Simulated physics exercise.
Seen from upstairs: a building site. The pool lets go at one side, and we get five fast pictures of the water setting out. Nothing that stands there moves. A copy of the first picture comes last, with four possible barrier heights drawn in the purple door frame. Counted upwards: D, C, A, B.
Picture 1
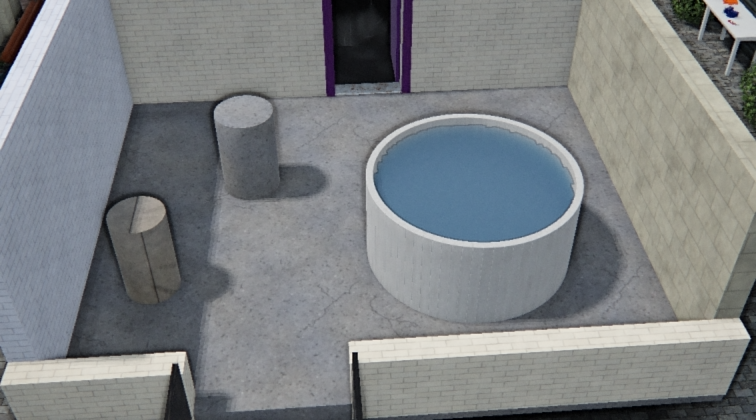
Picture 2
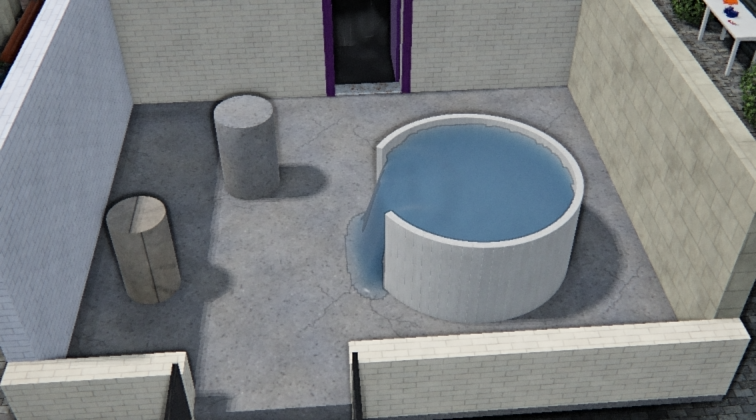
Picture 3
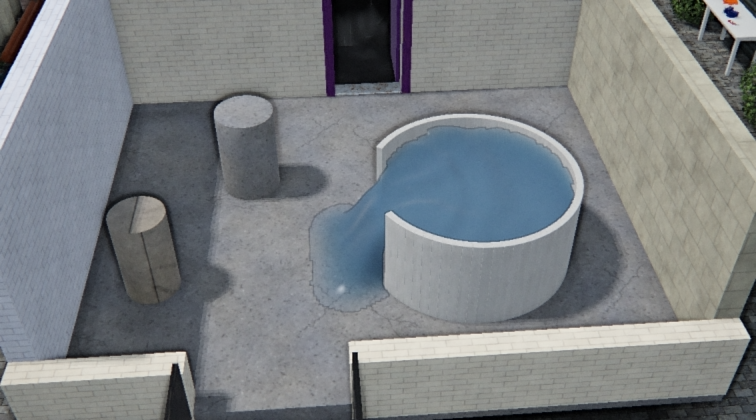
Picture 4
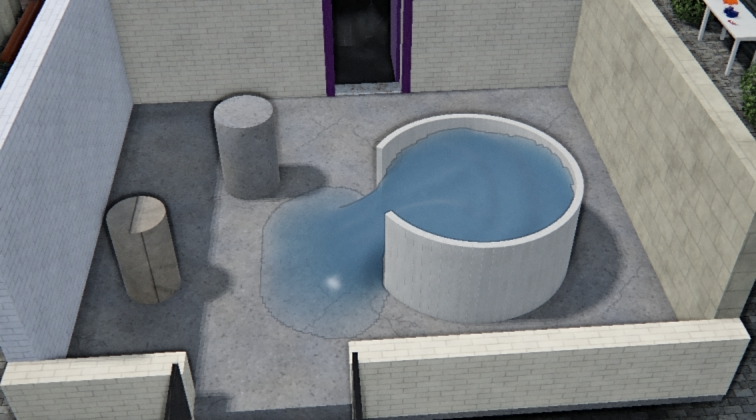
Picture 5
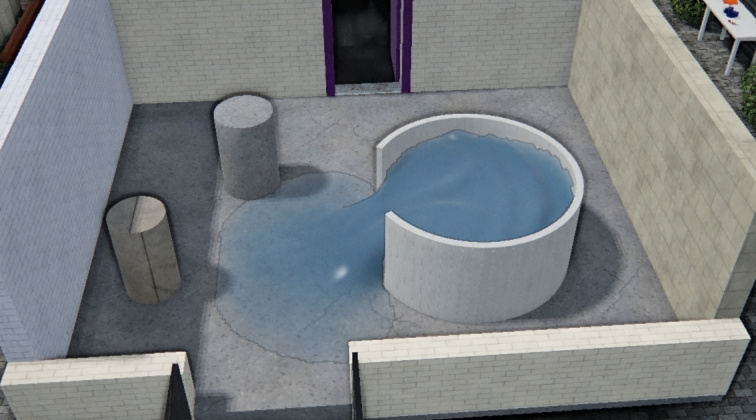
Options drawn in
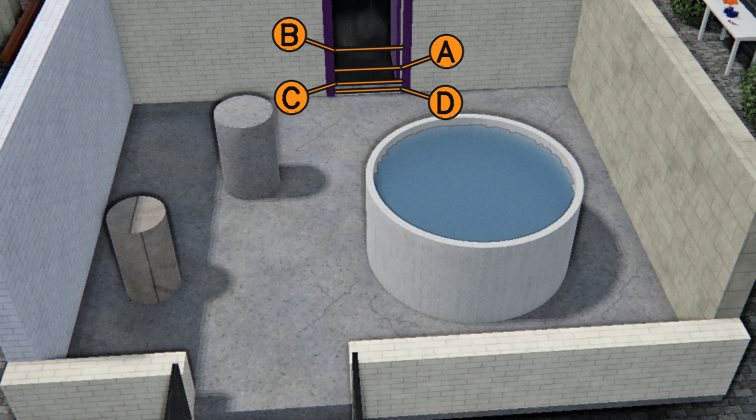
Round white pool in a walled yard opening on its left side, blue water pouring out and spreading leftward across grey ground.
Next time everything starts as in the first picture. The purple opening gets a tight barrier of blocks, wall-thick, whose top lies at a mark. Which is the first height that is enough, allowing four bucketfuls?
Height D just does it.
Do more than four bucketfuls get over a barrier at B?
No.
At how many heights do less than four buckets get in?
All four.
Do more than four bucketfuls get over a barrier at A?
No.
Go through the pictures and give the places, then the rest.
Water in the pool at rest, its middle at (473, 180); foot of the purple doorway at (368, 94); open gate at (267, 343), in the first frame.
In the second frame, 1 % of the ground under water, visible out to (375, 292).
In the third frame, 4 % of the ground under water, visible out to (340, 303).
In the fourth frame, 9 % of the ground under water, visible out to (274, 303).
In the fifth frame, 16 % of the ground under water, visible out to (226, 301).
In orange, A at (368, 69); B at (368, 48); C at (368, 82); D at (368, 90); from the bottom up D, C, A, B.
Choosing A, nothing gets over.
Choosing B, nothing gets over.
Choosing C, nothing gets over.
Choosing D, a splash gets over, under a bucket.
